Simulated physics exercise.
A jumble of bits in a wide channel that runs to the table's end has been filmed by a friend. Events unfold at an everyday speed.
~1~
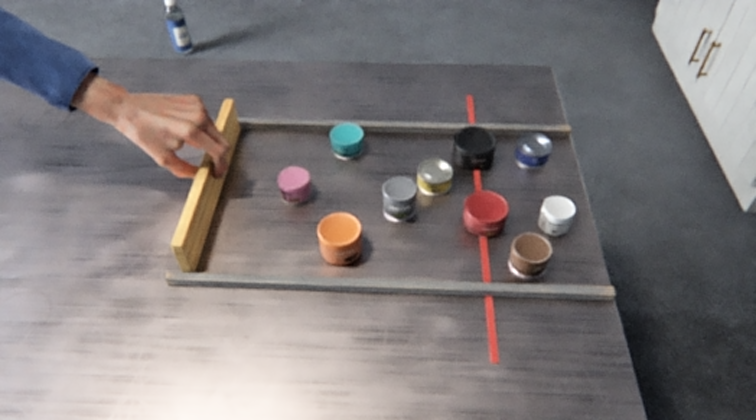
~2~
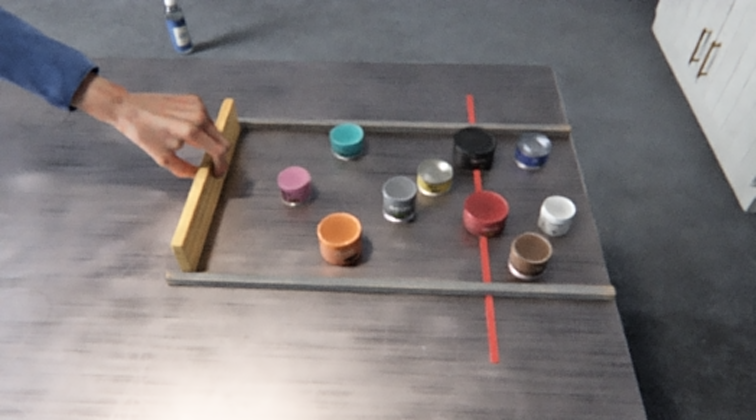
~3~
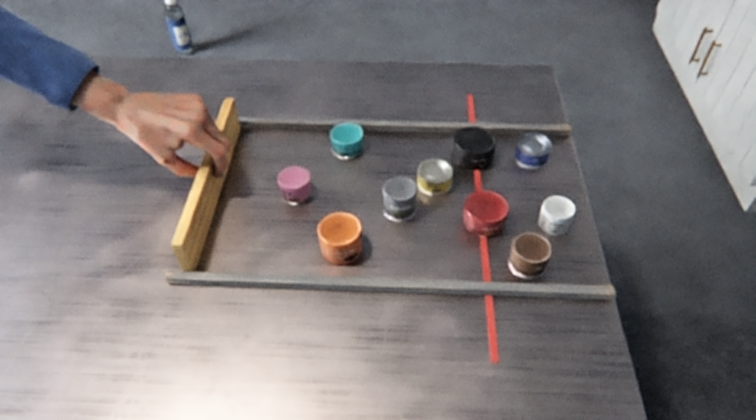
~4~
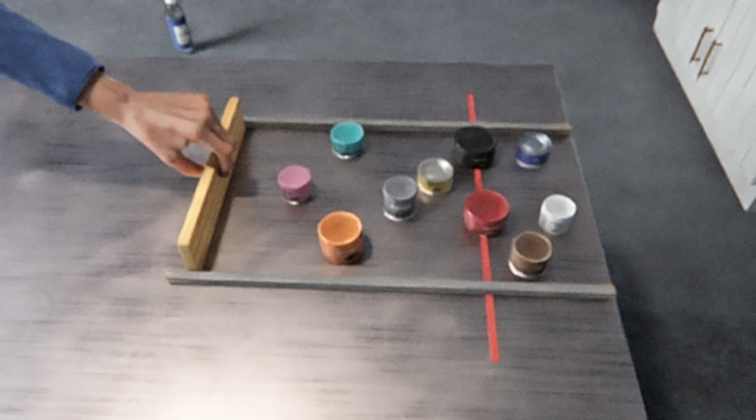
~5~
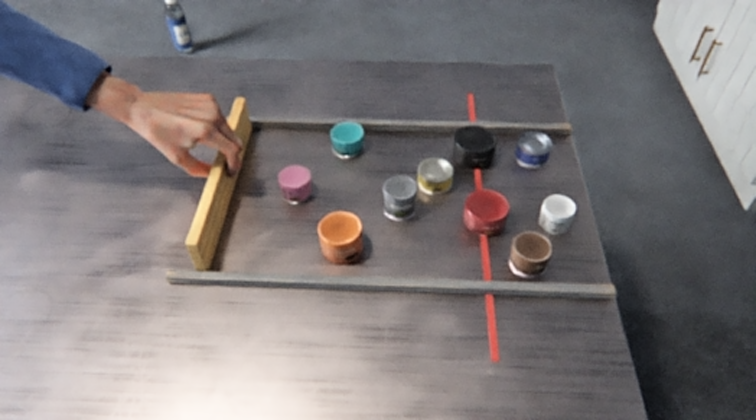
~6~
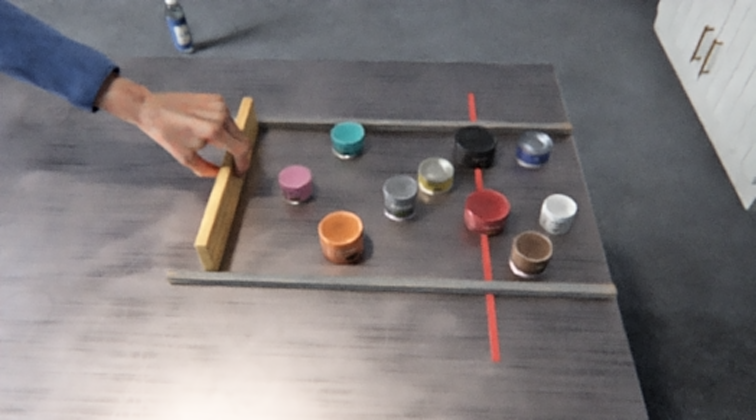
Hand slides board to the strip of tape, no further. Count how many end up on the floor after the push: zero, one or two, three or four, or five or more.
Basically the losses over the end count zero in this one.
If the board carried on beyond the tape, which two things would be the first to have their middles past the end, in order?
Listed earliest first, the blue pot comes before the white tub.
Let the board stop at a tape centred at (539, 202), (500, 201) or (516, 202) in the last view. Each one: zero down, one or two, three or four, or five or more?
The falls would be three to four; 1 or 2; just one or two.
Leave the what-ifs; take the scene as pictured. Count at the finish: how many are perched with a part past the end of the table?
The overhang total is 1.
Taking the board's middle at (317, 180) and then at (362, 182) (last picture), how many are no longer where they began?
I count 1 first and 4 after.
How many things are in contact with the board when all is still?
Well, it touches 5.
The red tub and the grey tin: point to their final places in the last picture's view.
First object about (540, 214); second object about (501, 211).
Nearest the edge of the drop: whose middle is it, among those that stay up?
Blue pot.
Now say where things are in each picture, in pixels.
In the first picture, white tub (556, 216); blue pot (533, 151); brown tin (530, 256); board (211, 179); tape (480, 202).
In the second picture, blue pot (533, 151); red tub (485, 214).
In the third picture, brown tin (530, 255); grey tin (400, 199).
In the fourth picture, white tub (557, 215); turquoise tin (348, 141).
In the fifth picture, blue pot (533, 149); black tub (475, 147).
In the sixth picture, white tub (558, 215); blue pot (534, 149); brown tin (531, 254); board (232, 178); tape (481, 200).
Early on, none off yet; white tub at rest near (558, 215); blue pot at rest near (534, 149); brown tin at rest near (531, 254).
Finally, the number that fall off is zero.
